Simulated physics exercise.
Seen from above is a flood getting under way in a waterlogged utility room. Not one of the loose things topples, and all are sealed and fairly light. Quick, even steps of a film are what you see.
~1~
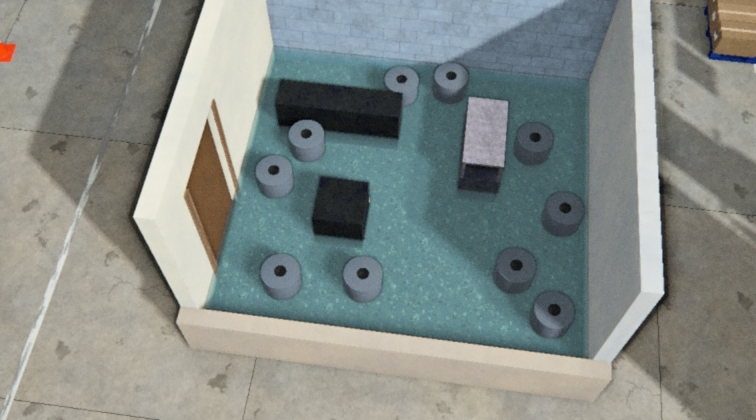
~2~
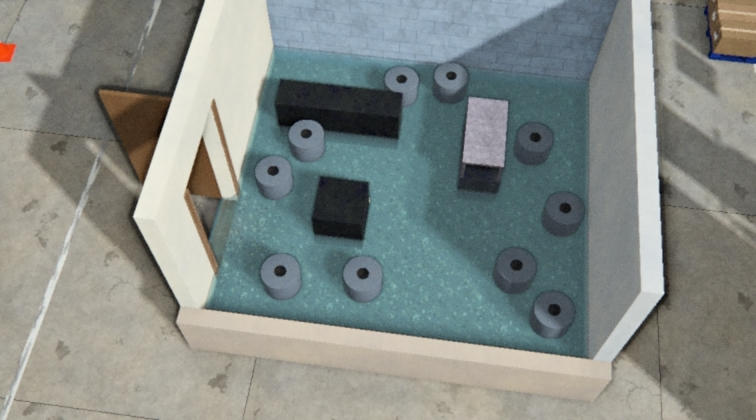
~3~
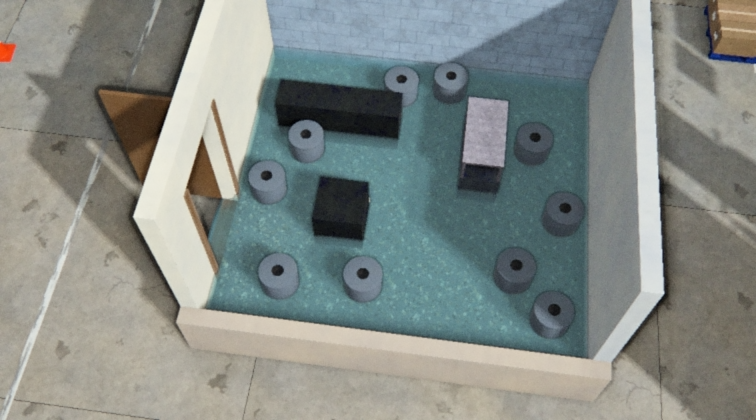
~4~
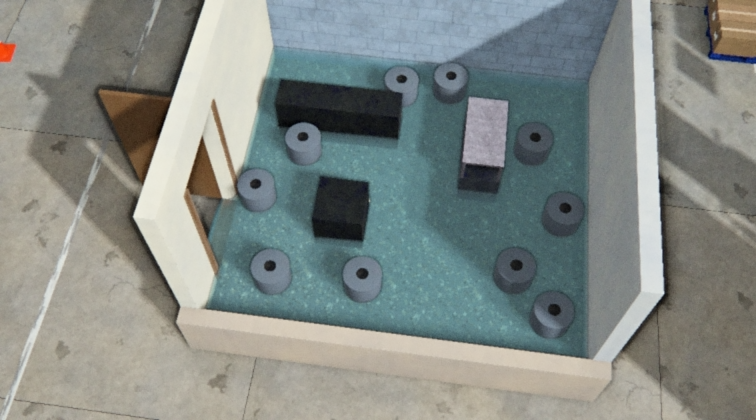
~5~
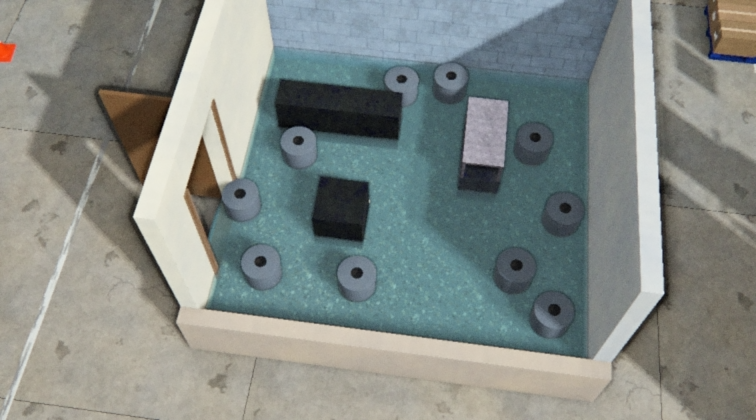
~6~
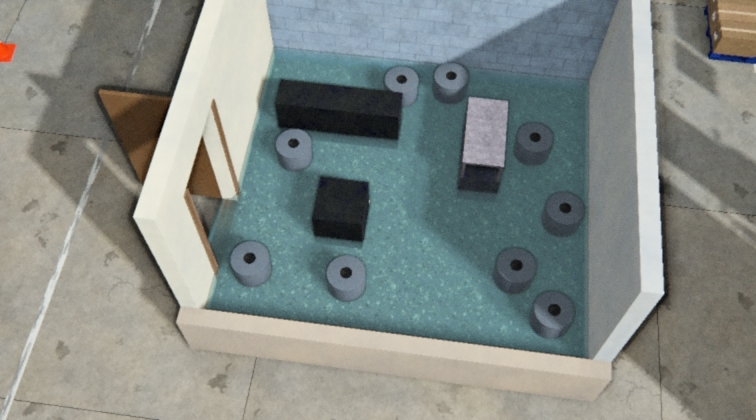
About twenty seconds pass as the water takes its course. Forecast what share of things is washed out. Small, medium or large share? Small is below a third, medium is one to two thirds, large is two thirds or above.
A medium share.
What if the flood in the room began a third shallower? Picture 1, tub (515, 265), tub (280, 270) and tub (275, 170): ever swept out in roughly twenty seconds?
Object by object: Trapped; carried off; carried off.
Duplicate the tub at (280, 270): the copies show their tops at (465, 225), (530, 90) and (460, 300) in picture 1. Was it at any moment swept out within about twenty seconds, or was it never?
In order: Leaves the room, never leaves, leaves the room.
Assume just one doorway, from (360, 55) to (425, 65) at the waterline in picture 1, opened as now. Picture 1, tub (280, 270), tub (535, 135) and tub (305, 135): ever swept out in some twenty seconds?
Taking each in turn, I'd say stuck within, carried off and stuck within.
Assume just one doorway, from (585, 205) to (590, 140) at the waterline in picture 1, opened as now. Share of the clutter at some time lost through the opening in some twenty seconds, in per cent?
Roughly 60 in a hundred.
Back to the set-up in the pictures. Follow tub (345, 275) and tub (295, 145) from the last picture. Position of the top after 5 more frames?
I'd say around (288, 266) for the first and around (263, 175) for the second.
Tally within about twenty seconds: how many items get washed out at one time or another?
It adds up to 4.
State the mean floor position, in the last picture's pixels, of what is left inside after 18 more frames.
Their average sits at about pixel (478, 215).
A moment on, 2 of 10 are out; 8 afloat.
Next, 4 of 10 are out; 6 afloat.
Later, 4 of 10 are out; 6 afloat.
In the end, 4 of 10 are out; 6 afloat.
